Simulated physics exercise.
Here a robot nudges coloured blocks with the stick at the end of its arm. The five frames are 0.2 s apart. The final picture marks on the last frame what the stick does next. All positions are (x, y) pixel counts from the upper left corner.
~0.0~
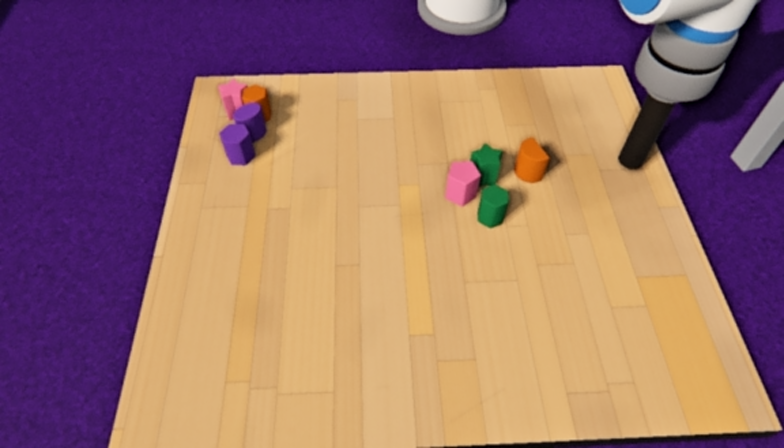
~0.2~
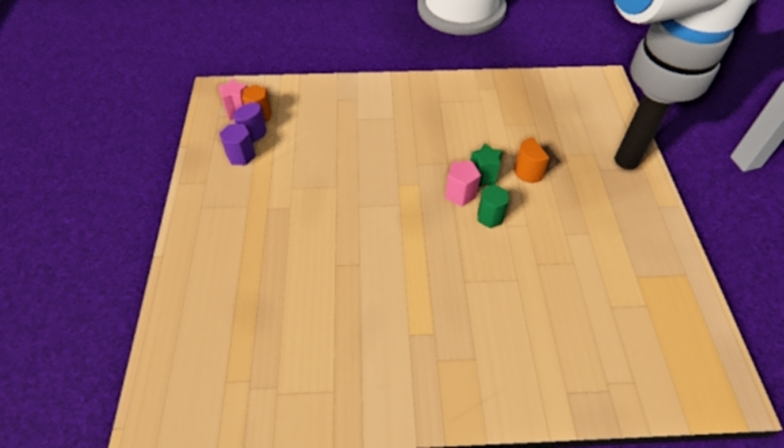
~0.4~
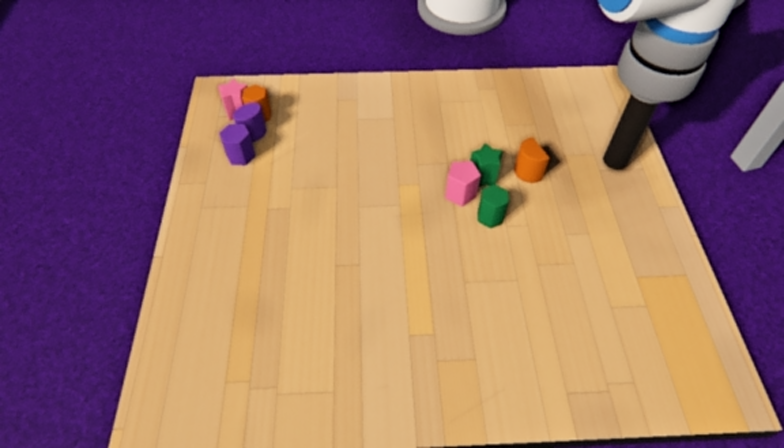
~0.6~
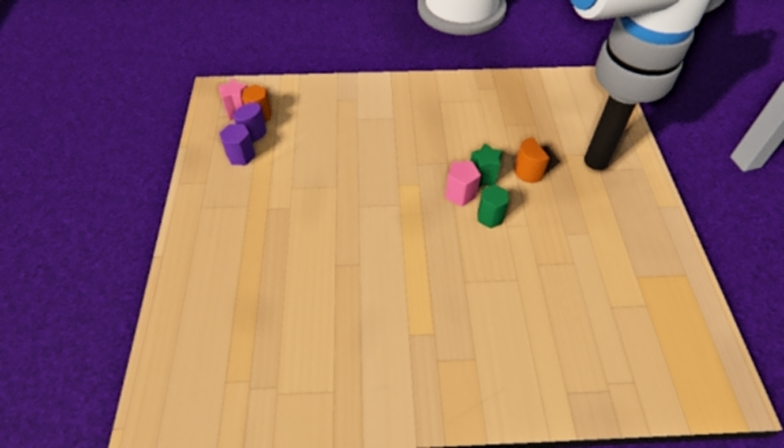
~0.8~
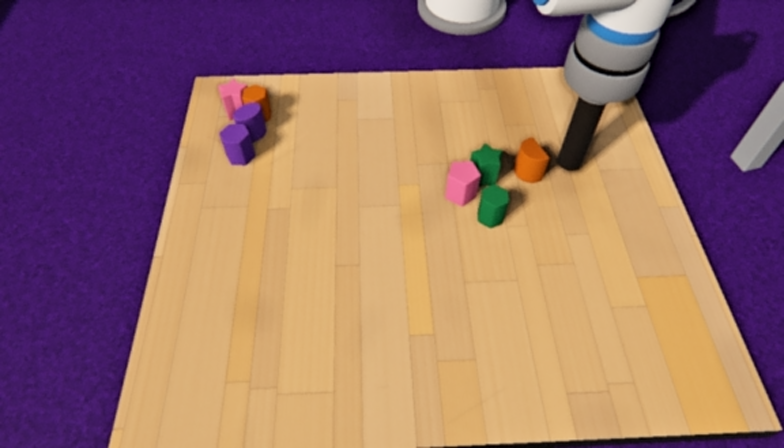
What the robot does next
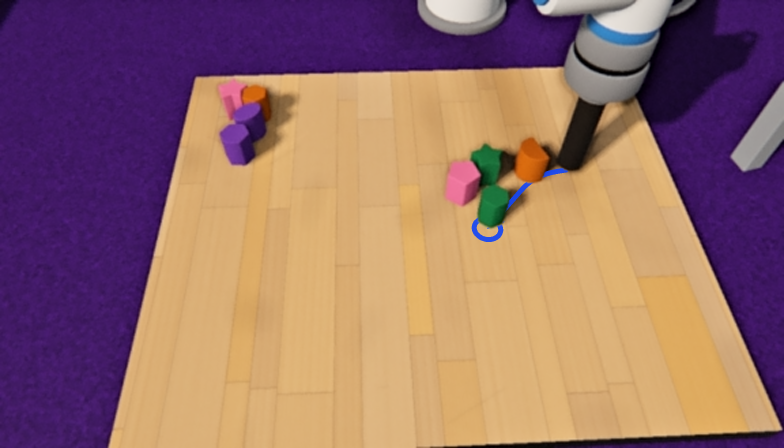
A white, blue and grey robot arm holding a black stick stands at the upper right of a pale wooden board on purple carpet, seen from above at an angle. Pink, orange and two purple blocks cluster at upper left, while pink, orange and two green blocks sit right of centre. The stick slides left towards the orange block; the blocks and camera stay still.
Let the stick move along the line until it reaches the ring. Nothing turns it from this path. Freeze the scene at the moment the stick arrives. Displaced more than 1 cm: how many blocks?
The count is two.
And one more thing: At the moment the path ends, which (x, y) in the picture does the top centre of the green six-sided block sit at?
(466, 213)
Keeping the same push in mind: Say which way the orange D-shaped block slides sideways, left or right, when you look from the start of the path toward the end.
That's a shift to the right.
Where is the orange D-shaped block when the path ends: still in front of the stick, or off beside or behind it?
I predict the stick has moved past it.
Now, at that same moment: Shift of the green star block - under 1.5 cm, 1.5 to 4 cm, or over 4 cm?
Short of 1.5 cm.
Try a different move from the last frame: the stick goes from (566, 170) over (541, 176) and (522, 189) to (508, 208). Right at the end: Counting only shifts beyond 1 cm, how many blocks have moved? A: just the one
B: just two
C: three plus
It's A.
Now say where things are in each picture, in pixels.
In the first frame, stick tip (630, 161); block tops, green star block (488, 154); green six-sided block (496, 195); orange D-shaped block (533, 149).
In the second frame, stick (626, 161); blocks unchanged.
In the third frame, stick (615, 161); blocks unchanged.
In the fourth frame, stick (596, 162); blocks unchanged.
In the fifth frame, stick (569, 162); green star block (488, 154); green six-sided block (496, 195); orange D-shaped block (533, 149).
Path on the board, from (566, 170) through (533, 180) and (510, 203) to (487, 229).
The first path, step by step. One third of the way, stick (534, 173); orange D-shaped block (517, 151), turned 55° clockwise.
Two thirds of the way, stick (512, 196); orange D-shaped block (514, 151), turned 65° clockwise.
At the end, stick (489, 221); green star block in place; green six-sided block (466, 213), turned 50° clockwise; orange D-shaped block (514, 151), turned 65° clockwise.
